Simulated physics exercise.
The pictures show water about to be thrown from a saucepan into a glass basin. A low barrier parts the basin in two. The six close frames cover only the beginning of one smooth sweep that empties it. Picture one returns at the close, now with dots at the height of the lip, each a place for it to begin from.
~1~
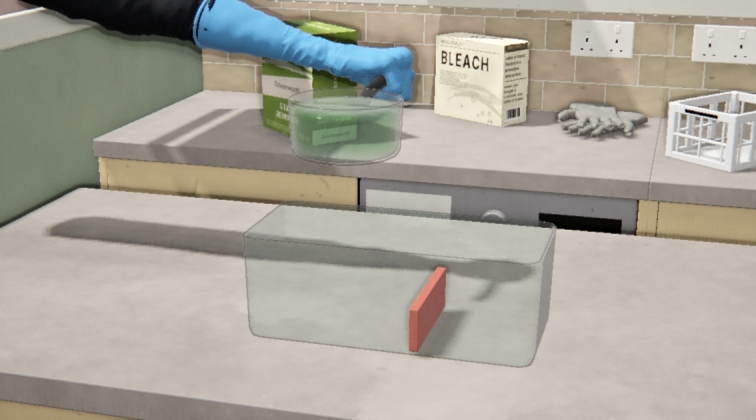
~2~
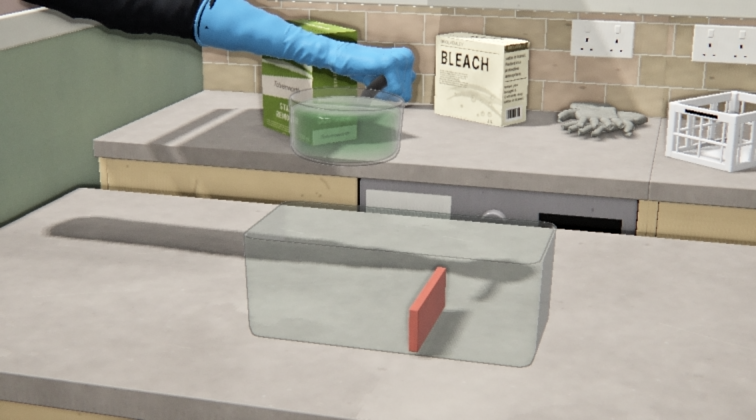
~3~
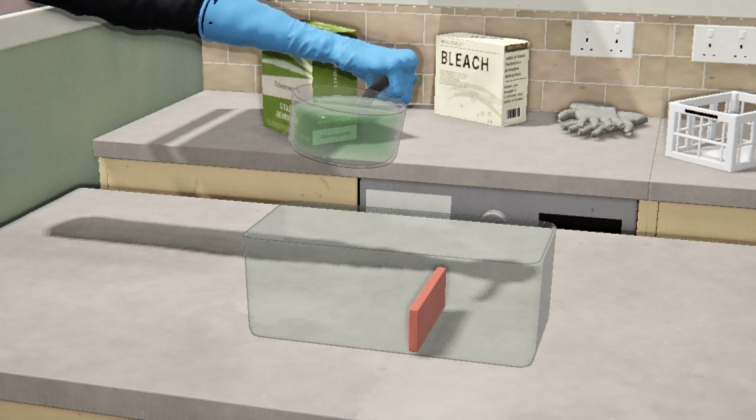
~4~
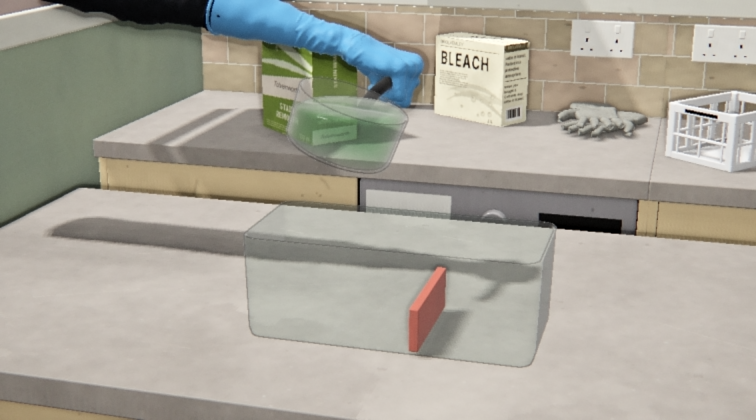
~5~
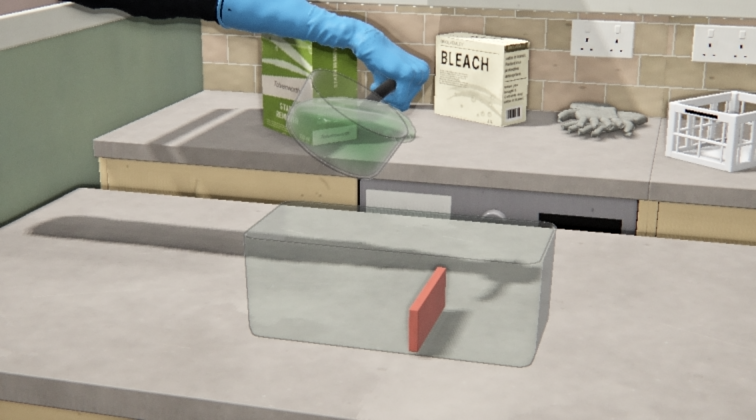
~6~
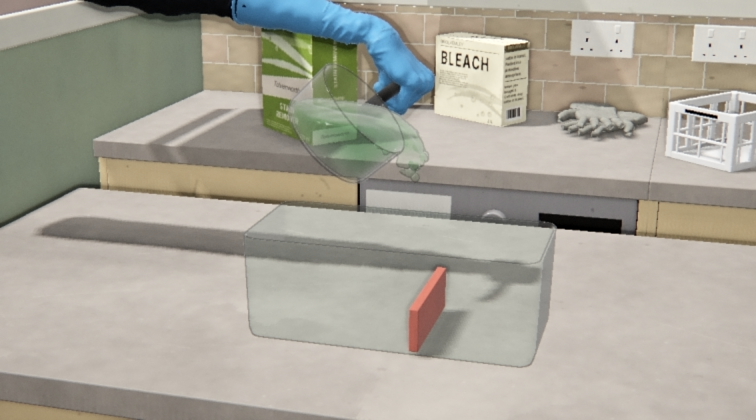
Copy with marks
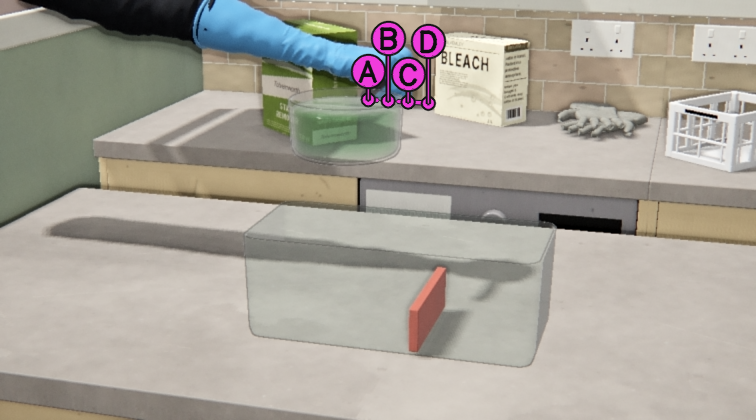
A blue-gloved hand steadily tilting a clear saucepan rightward, greenish water slipping over its lip above a glass basin with a red barrier.
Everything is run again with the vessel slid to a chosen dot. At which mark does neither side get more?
The best dot is B.
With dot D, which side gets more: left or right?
The right side.
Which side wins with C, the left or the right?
The right one.
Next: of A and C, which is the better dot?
C it is.
In magenta, A at (368, 99); B at (388, 100); C at (408, 102); D at (428, 103).
With A, about 79 % ends left of the wall and 19 % right of it.
With B, about 52 % ends left of the wall and 47 % right of it.
With C, about 31 % ends left of the wall and 68 % right of it.
With D, about 12 % ends left of the wall and 87 % right of it.
